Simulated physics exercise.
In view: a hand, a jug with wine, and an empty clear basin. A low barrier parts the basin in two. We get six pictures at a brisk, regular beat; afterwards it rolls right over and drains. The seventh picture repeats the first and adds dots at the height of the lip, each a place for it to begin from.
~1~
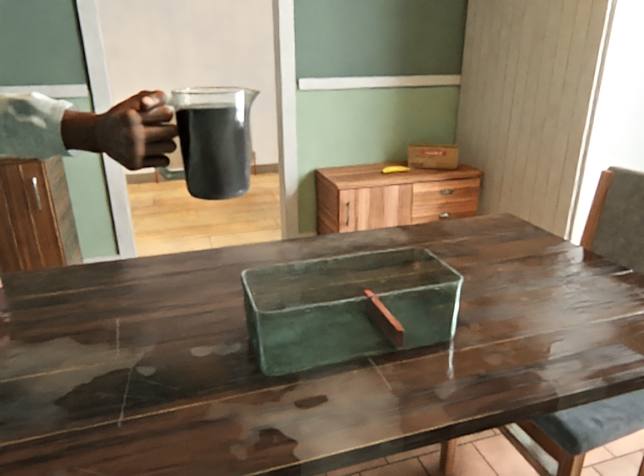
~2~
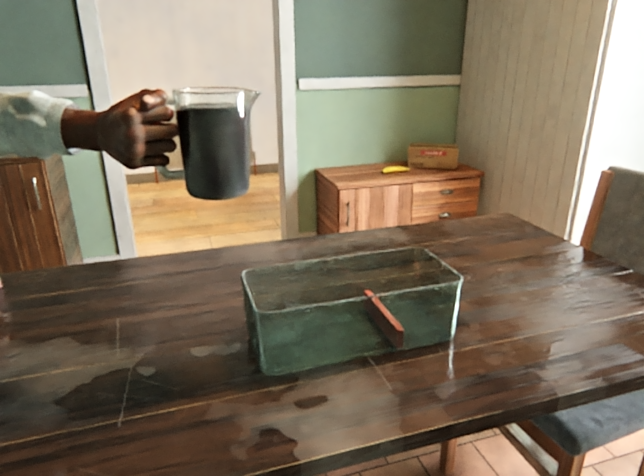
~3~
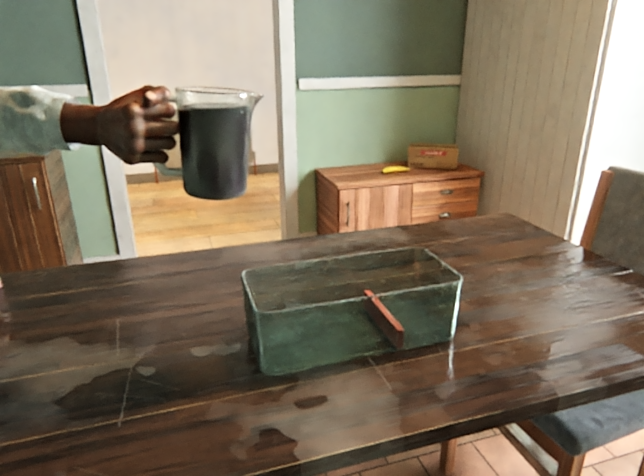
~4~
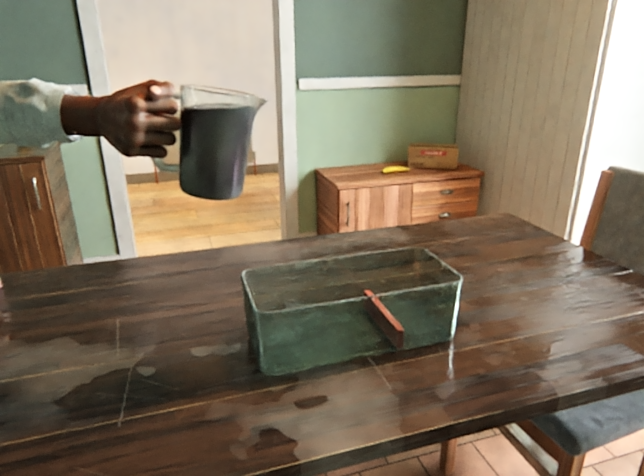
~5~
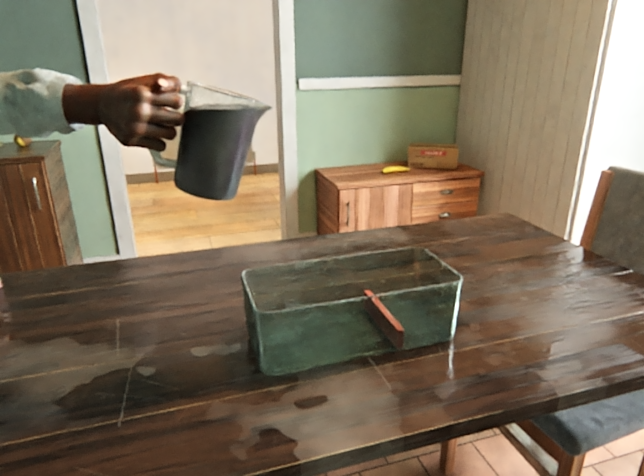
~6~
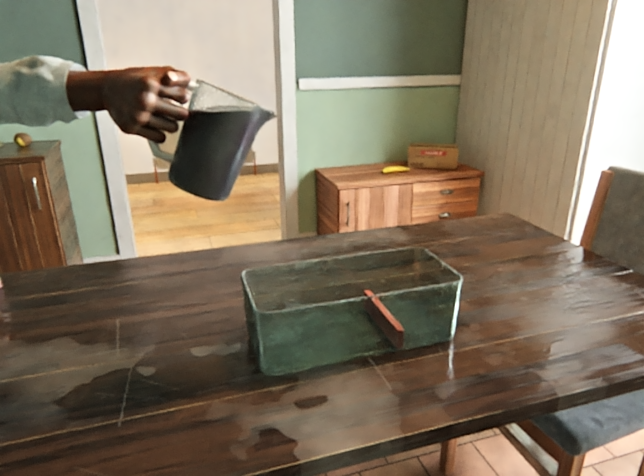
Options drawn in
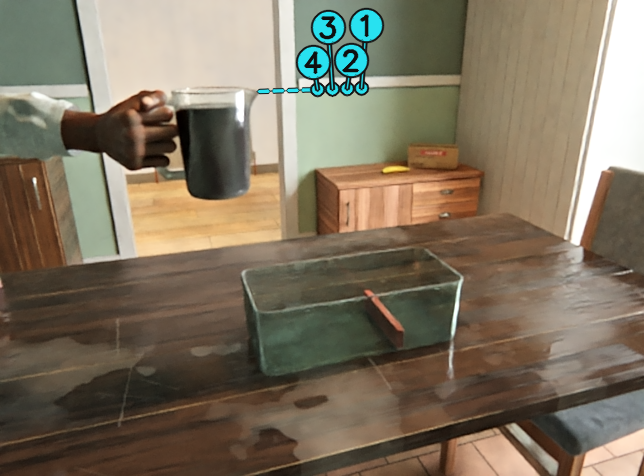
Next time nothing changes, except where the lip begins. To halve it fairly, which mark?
4 is best.
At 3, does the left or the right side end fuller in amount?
The right one.
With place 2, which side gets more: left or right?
The right side.
On the marked copy, 1 at (361, 88); 2 at (347, 88); 3 at (332, 89); 4 at (317, 89).
With 1, about 27 % ends left of the wall and 64 % right of it; 9 % is lost outside.
With 2, about 17 % ends left of the wall and 80 % right of it; 3 % is lost outside.
With 3, about 19 % ends left of the wall and 78 % right of it.
With 4, about 48 % ends left of the wall and 49 % right of it; 3 % is lost outside.
